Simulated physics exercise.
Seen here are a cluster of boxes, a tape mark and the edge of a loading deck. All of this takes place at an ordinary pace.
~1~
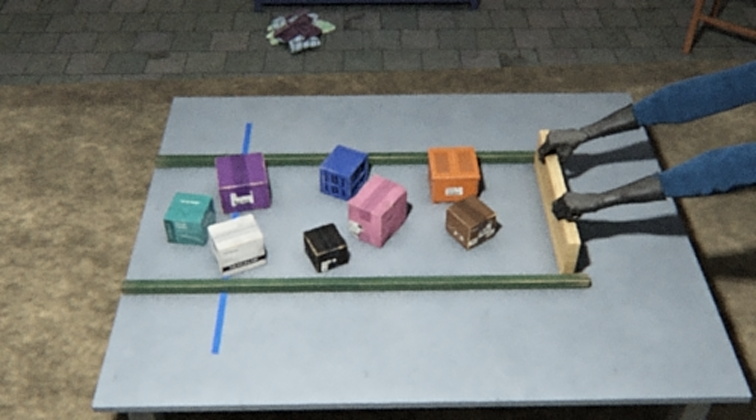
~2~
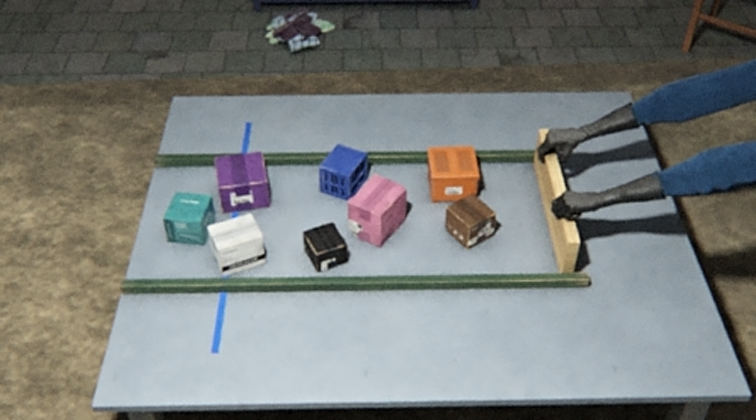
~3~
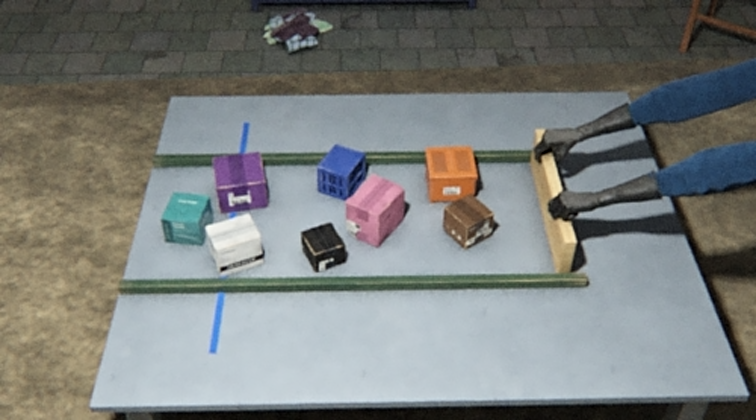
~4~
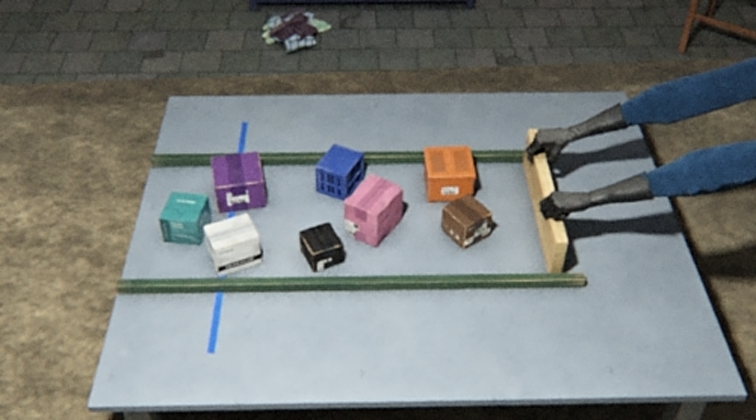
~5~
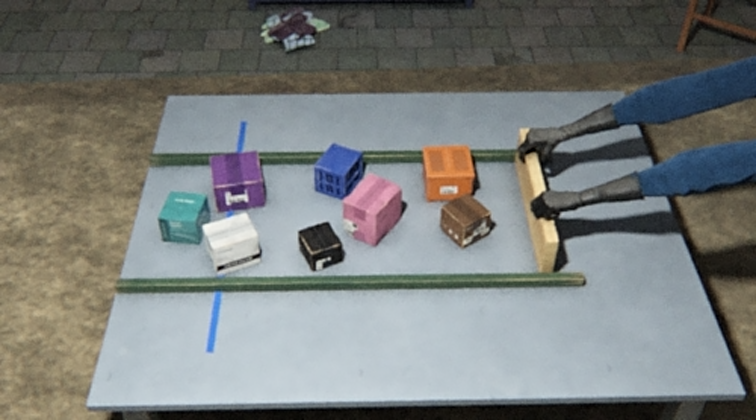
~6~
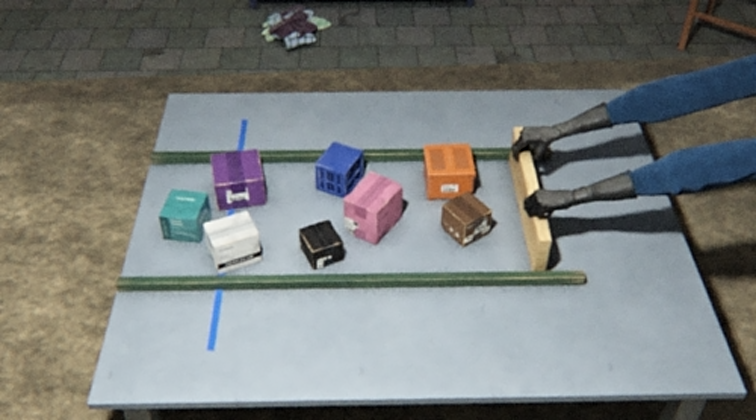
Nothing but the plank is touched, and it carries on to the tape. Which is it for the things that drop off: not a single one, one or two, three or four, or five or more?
It is one or two.
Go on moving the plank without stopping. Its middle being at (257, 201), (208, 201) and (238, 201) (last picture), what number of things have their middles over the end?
0, 2 and 1.
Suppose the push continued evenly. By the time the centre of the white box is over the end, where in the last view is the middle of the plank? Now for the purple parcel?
First it's close to (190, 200), next close to (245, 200).
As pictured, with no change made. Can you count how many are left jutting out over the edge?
As for overhanging, the count is 1.
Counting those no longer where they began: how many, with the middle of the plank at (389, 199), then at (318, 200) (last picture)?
At first I count 5, and then 7.
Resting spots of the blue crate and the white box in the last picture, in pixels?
Final positions - blue crate around (169, 175), white box around (165, 250).
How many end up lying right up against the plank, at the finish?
It adds up to 3.
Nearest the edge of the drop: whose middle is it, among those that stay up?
Answer: The turquoise box.
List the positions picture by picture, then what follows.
The first picture shows turquoise box (190, 219); purple parcel (243, 183); white box (237, 246); plank (555, 201); tape (234, 222).
The second picture shows purple parcel (242, 182); blue crate (344, 172).
The third picture shows white box (235, 245); black parcel (323, 247).
The fourth picture shows turquoise box (186, 219); orange tote (448, 174).
The fifth picture shows purple parcel (237, 181); plank (535, 199).
The sixth picture shows turquoise box (186, 216); purple parcel (238, 180); white box (233, 243); plank (528, 198); tape (230, 219).
Soon after, none off yet; turquoise box at rest near (186, 216); purple parcel at rest near (238, 180); white box at rest near (233, 243).
After that, none off yet; turquoise box at rest near (186, 216); purple parcel displaced a little near (224, 179); white box at rest near (233, 243).
In the end, the number that fall off is one or two; gone, purple parcel.
